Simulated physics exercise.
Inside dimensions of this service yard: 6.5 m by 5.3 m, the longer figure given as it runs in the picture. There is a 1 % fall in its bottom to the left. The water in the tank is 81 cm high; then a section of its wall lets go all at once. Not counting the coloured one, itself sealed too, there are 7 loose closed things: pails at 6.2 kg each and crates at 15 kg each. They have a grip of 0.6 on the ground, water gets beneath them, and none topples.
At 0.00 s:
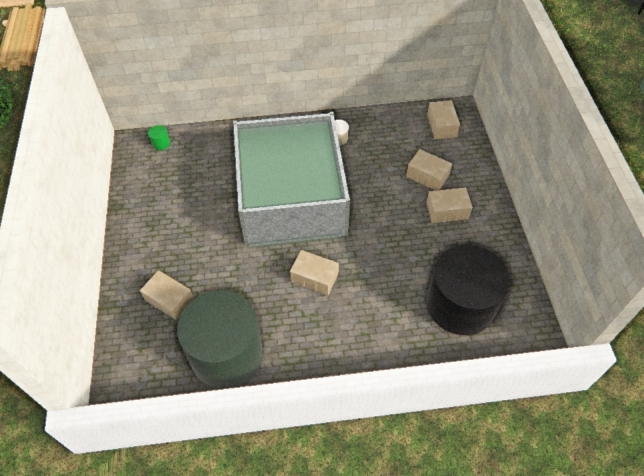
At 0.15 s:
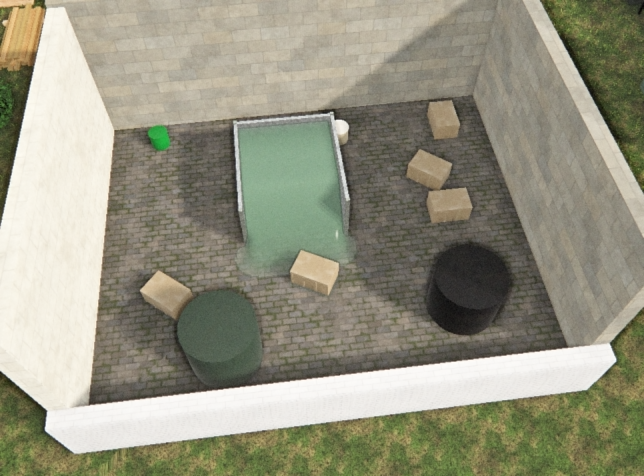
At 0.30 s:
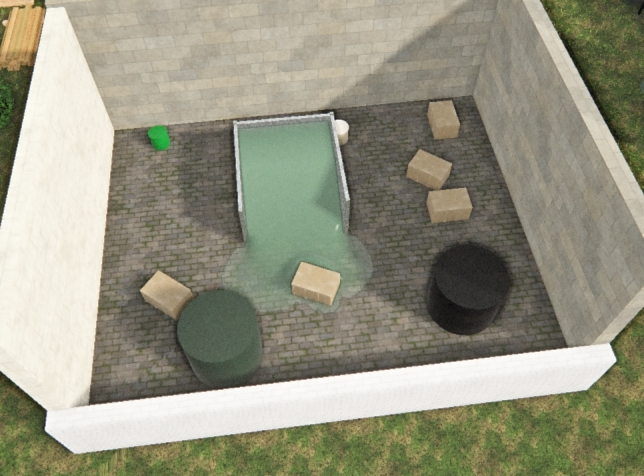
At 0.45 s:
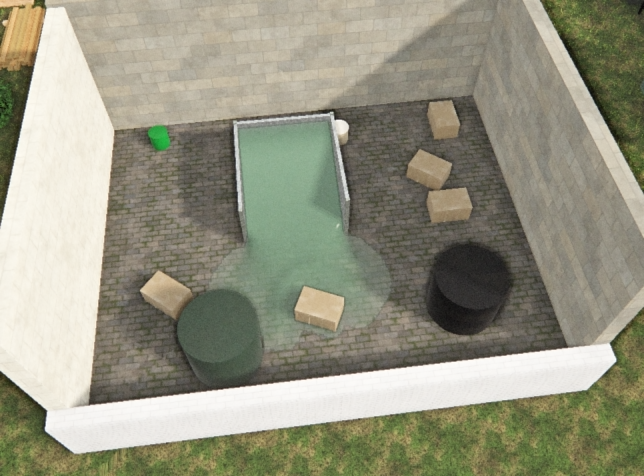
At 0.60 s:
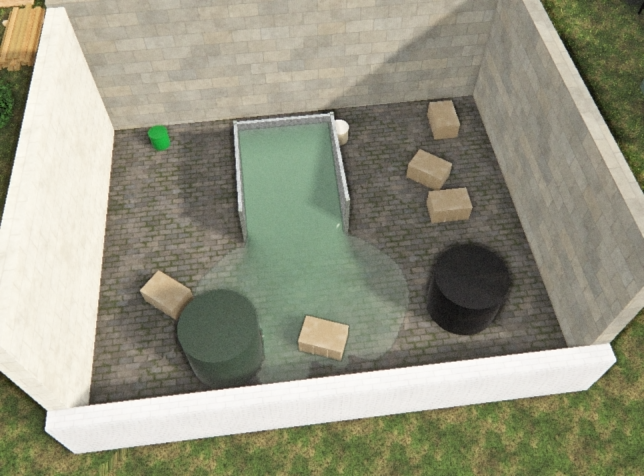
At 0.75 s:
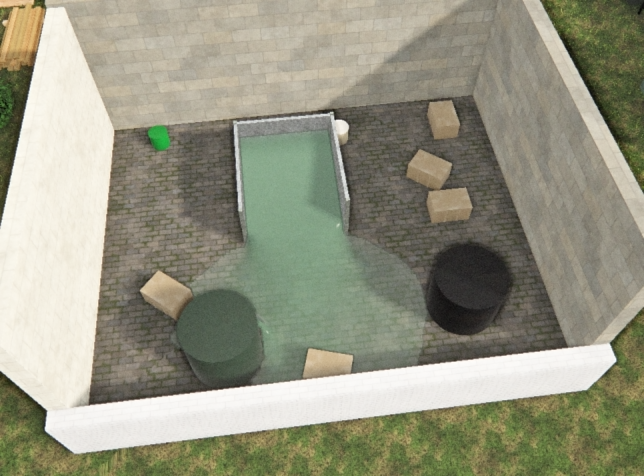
Open-fronted tank releasing pale green water across a walled paved yard, spreading around a dark green drum and carrying one crate forward.
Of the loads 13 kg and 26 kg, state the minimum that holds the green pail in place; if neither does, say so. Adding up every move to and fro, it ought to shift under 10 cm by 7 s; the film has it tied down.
Minimum: 13 kg.
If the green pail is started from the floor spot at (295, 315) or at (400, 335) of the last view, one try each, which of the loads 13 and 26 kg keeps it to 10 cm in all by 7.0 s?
At the first place nothing works, and at the second nothing works.
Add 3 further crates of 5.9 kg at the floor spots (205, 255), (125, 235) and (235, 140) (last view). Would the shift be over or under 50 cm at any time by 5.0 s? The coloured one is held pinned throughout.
In the given order, I'd say smaller, greater, smaller.
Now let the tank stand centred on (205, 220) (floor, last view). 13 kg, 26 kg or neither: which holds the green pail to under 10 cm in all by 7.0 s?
Then the answer is that just the bigger mass works.
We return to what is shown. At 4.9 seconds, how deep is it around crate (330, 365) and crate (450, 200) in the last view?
I'd put it at 6 cm and 7 cm respectively.
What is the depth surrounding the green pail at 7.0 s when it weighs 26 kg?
12 cm, roughly.
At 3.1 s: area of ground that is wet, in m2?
Wet area: Approx. 19 m2.
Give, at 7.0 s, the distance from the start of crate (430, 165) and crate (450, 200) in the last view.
100 cm, 150 cm.
After 1.4 s the green pail would be 0 cm from its start with 13 kg and 0 cm from its start with 26 kg; 0 cm of water round it then.
After 3.1 s the green pail would be 0 cm from its start with 13 kg and 0 cm from its start with 26 kg; 0 cm of water round it then.
After 4.9 s the green pail would be 0 cm from its start with 13 kg and 0 cm from its start with 26 kg; 5 cm of water round it then.
After 7.0 s the green pail would be 1 cm from its start with 13 kg and 0 cm from its start with 26 kg; 12 cm of water round it then.
